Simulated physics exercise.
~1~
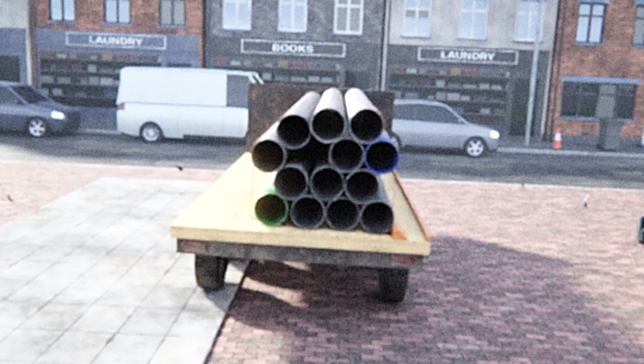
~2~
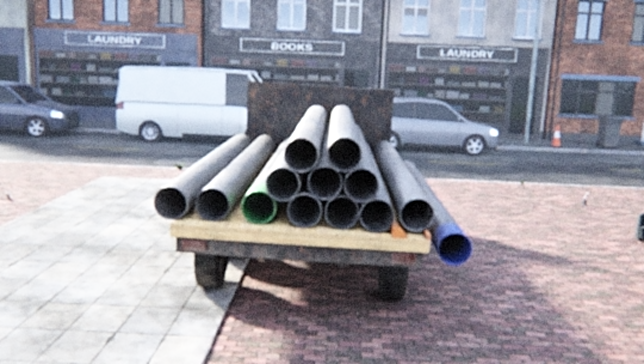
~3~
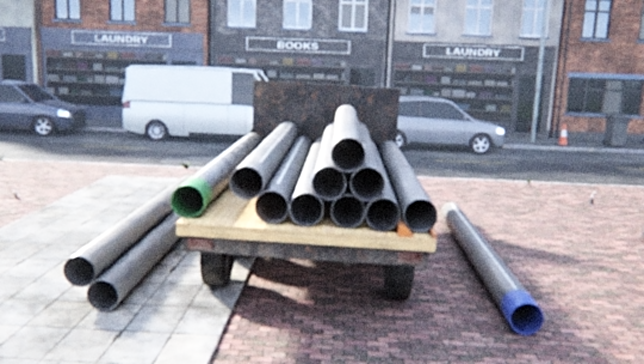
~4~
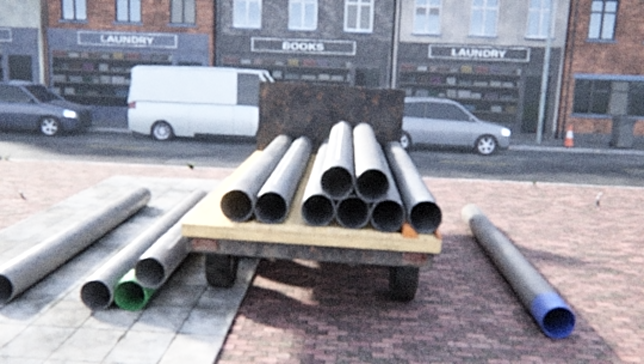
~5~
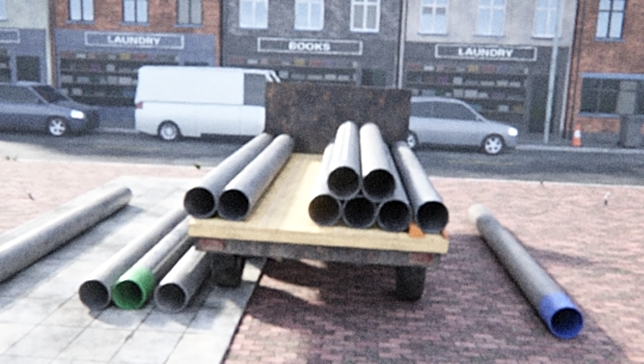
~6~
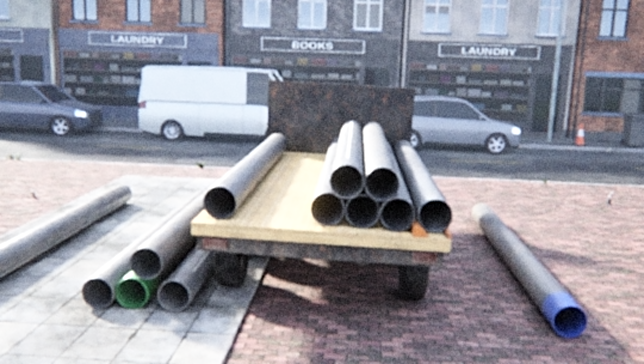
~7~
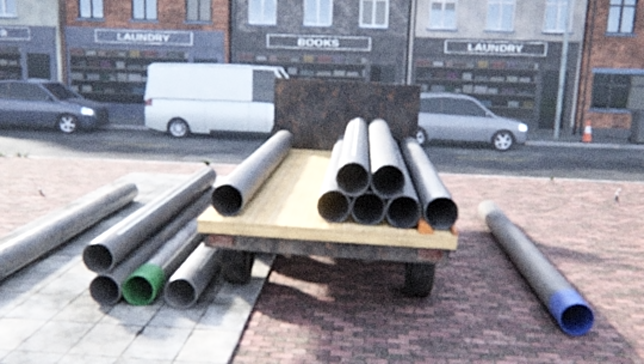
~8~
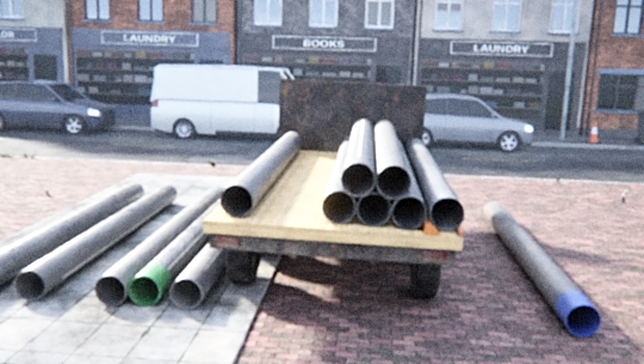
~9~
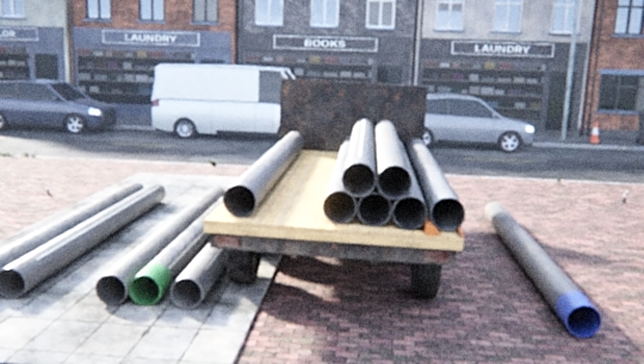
On a paved square across from a row of shops with parked vehicles, a flatbed trailer seen from behind carries a neat stack of dark pipes, one marked green and one blue. The stack suddenly spreads, and the blue pipe rolls off the right side while others slide out to the left. Two plain pipes drop to the ground on the left, and the green one follows them over that edge. More pipes roll off the left side and jostle beside it. At the end, the blue pipe lies alone on the right, five rest on the left, and a small pile remains on the deck with a single pipe near its left edge.
